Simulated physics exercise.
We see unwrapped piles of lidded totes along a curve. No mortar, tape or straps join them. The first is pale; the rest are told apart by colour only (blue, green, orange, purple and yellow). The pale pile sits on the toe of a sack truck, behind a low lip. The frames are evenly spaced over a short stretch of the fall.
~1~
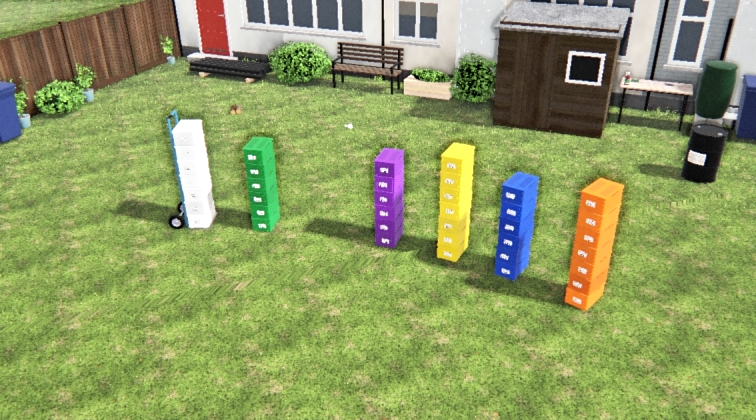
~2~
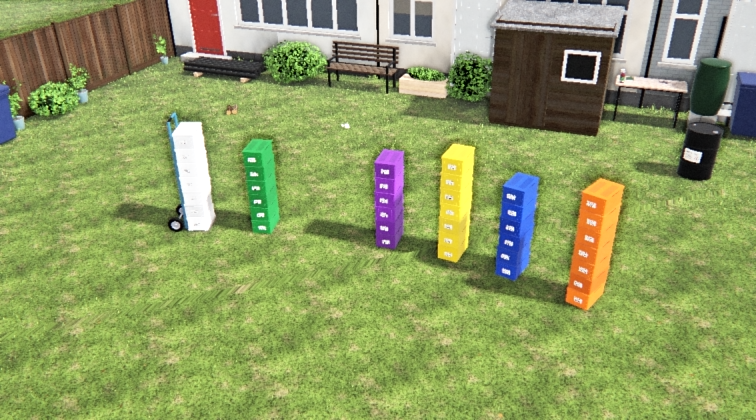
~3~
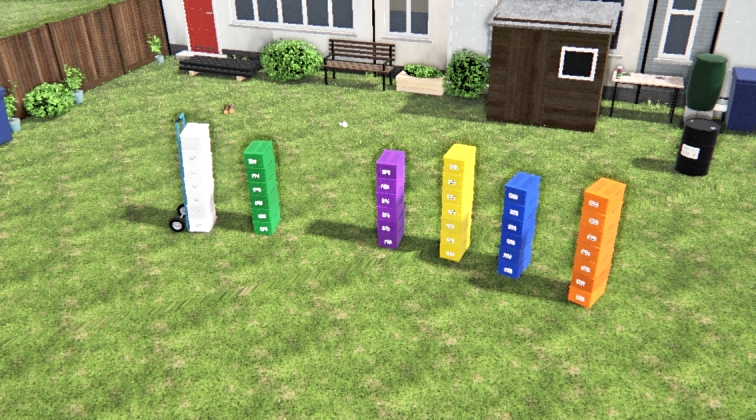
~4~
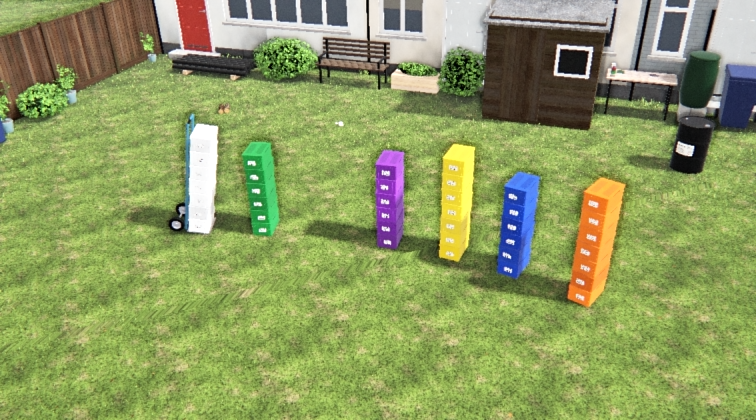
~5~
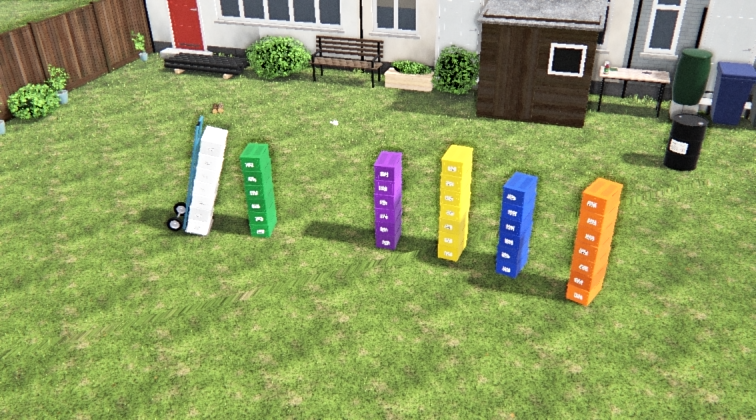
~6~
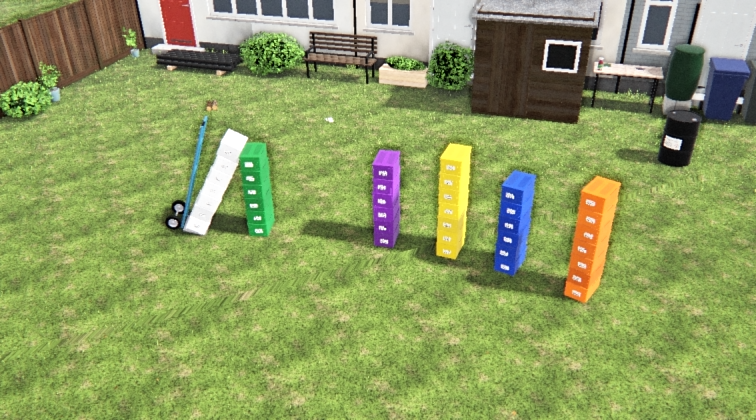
A blue sack truck rocks slightly, and the white pile on it leans right toward the green pile.
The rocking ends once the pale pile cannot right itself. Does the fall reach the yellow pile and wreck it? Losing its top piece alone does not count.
The yellow pile is left standing.
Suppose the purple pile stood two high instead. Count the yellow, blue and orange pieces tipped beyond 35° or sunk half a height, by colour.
The counts are yellow 0, blue 0, orange 0.
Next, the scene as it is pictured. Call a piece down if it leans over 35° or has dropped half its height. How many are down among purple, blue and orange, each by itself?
Down at the end: Purple 0, blue 0, orange 0.
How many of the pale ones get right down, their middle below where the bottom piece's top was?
6 of them.
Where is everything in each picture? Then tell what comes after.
In the first frame (places mark the middle of the side facing us; the camera moves round a little), truck frame (172, 142) level; top yellow tote (452, 165); top green tote (253, 157); the rest undisturbed.
Truck frame (172, 145) rocked barely; top yellow tote (452, 167), in the second frame.
Truck frame (179, 145) rocked barely, top of the pale pile leaning barely; top yellow tote (454, 167); the rest undisturbed, in the third frame.
Truck frame (188, 146) rocked a little, top of the pale pile leaning a little; top yellow tote (454, 168); the rest undisturbed, in the fourth frame.
Truck frame (195, 148) rocked clearly, top of the pale pile leaning clearly; top yellow tote (452, 169); the rest undisturbed, in the fifth frame.
Truck frame (198, 148) rocked clearly, top of the pale pile leaning well over; top yellow tote (451, 167); top green tote (250, 164); the rest undisturbed, in the sixth frame.
Soon after the last picture, 7 of the pale pile down; none of the 7 yellow totes down (0 of 32 in all colours); top yellow tote unmoved; top green tote leaning a little.
A little later, 7 of the pale pile down; none of the 7 yellow totes down (6 of 32 in all colours); top yellow tote unmoved; top green tote leaning steeply, some two heights lower.
At rest, 7 of the pale pile down; none of the 7 yellow totes down (6 of 32 in all colours); top yellow tote unmoved; top green tote on its side. As the last picture would show them, middles, top yellow tote near (456, 160), top green tote near (374, 227).
